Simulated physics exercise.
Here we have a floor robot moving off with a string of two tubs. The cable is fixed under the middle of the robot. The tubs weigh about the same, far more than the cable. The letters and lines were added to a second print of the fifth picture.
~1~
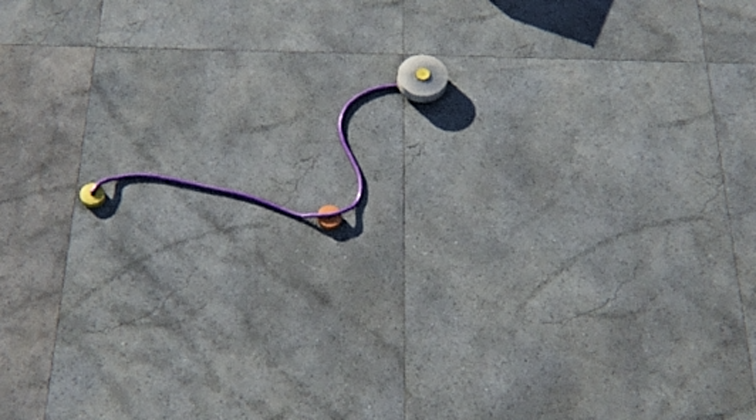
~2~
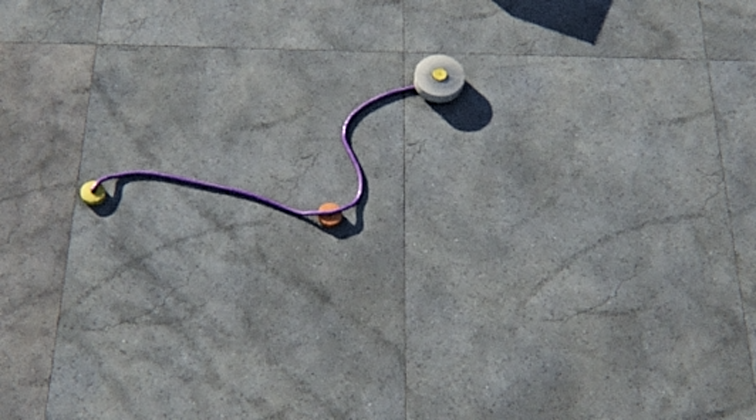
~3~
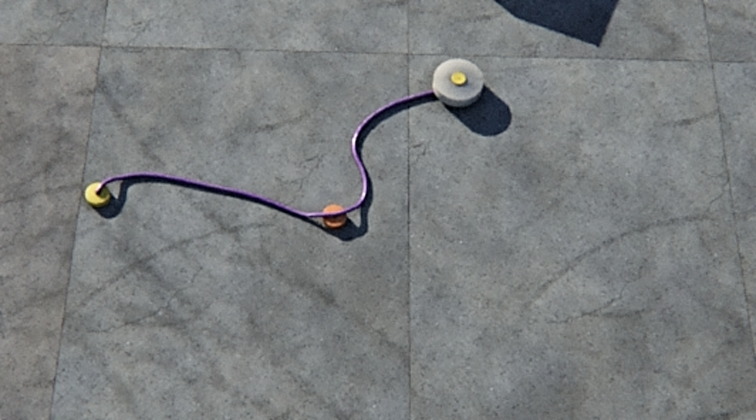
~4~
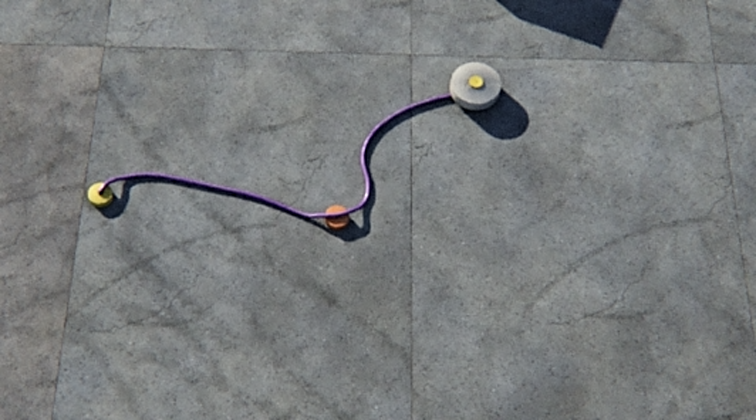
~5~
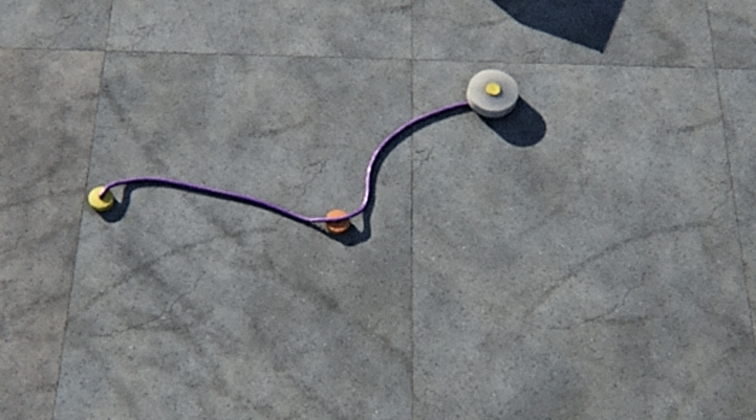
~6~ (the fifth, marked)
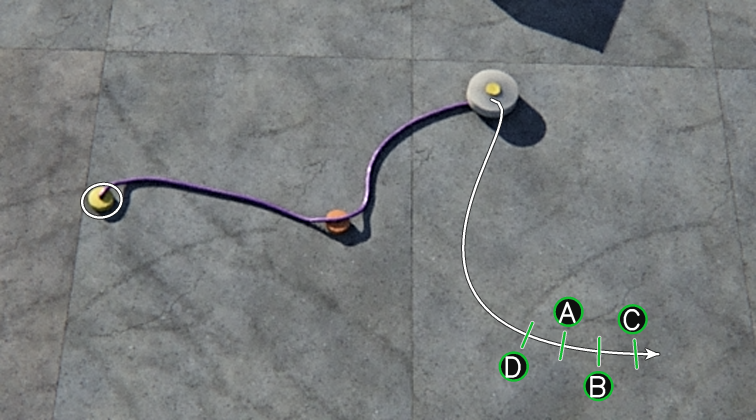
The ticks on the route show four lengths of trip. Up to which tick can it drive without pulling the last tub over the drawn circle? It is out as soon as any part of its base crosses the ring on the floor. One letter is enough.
Mark A.
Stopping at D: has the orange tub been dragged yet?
No.
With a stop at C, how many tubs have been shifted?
Two.
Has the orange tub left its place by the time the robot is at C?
By then, yes.
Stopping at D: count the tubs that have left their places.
The count is none.
On the marked copy, A at (563, 346); B at (599, 351); C at (636, 354); D at (527, 335); the ring at (102, 201); the route from (492, 100) via (466, 272) to (658, 354).
Following A. Soon after the start, robot (476, 183); yellow tub (101, 199); orange tub (338, 222).
Later, robot (475, 288); yellow tub (101, 199); orange tub (338, 222).
In the end, robot (564, 342); yellow tub (101, 199); orange tub (345, 227); the ringed tub at the far end is still in its ring.
As for the rest, B drags the last tub to (119, 201); C drags the last tub to (149, 207); D is safe but short.
